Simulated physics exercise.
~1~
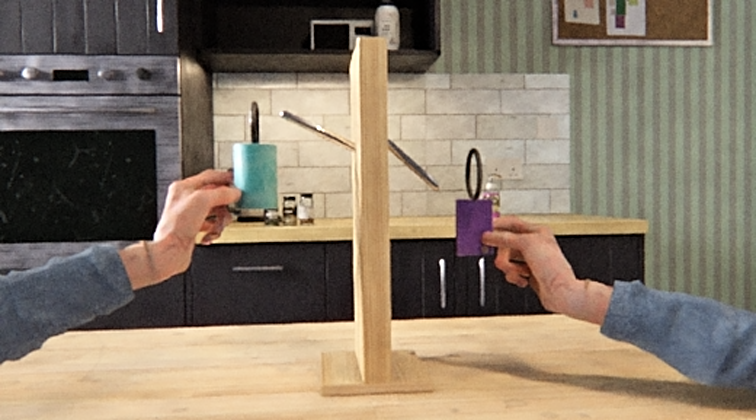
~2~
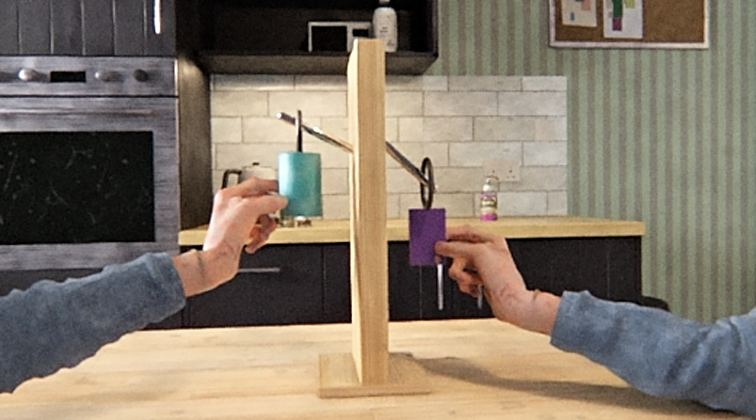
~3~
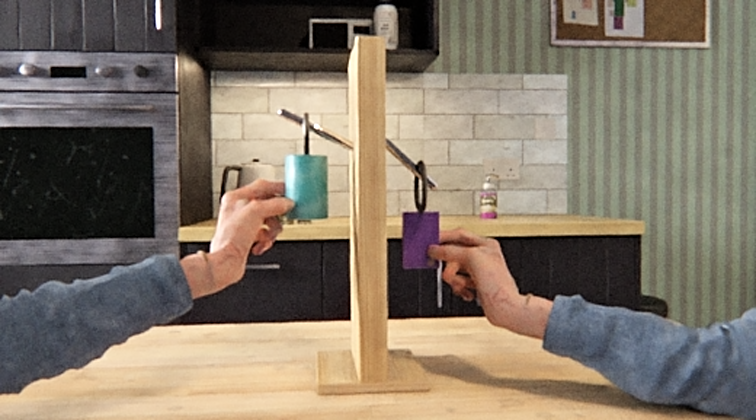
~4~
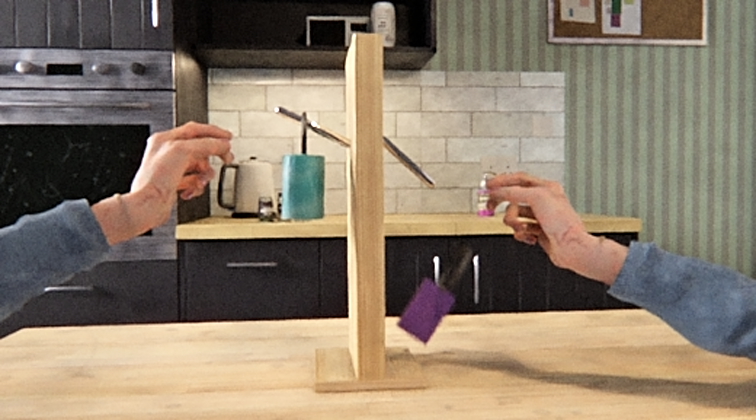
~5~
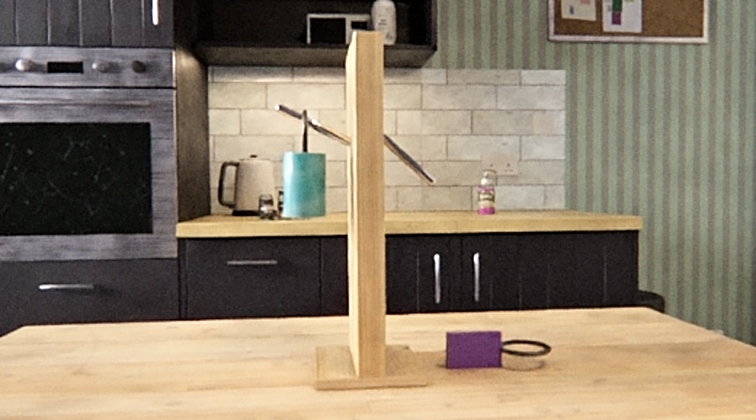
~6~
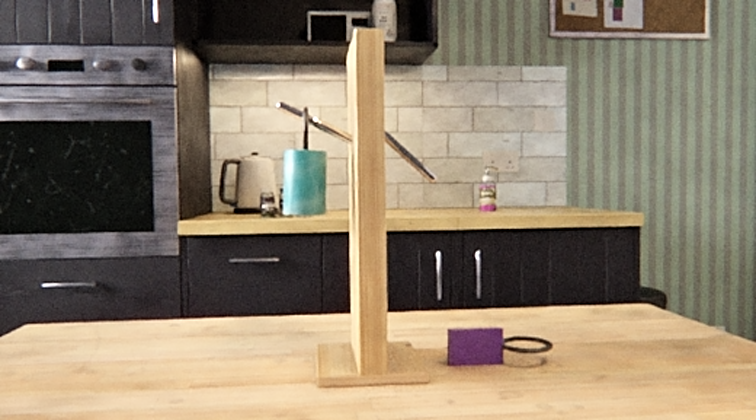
Two hands hook a turquoise lantern and purple tag, release them, and the tag falls.
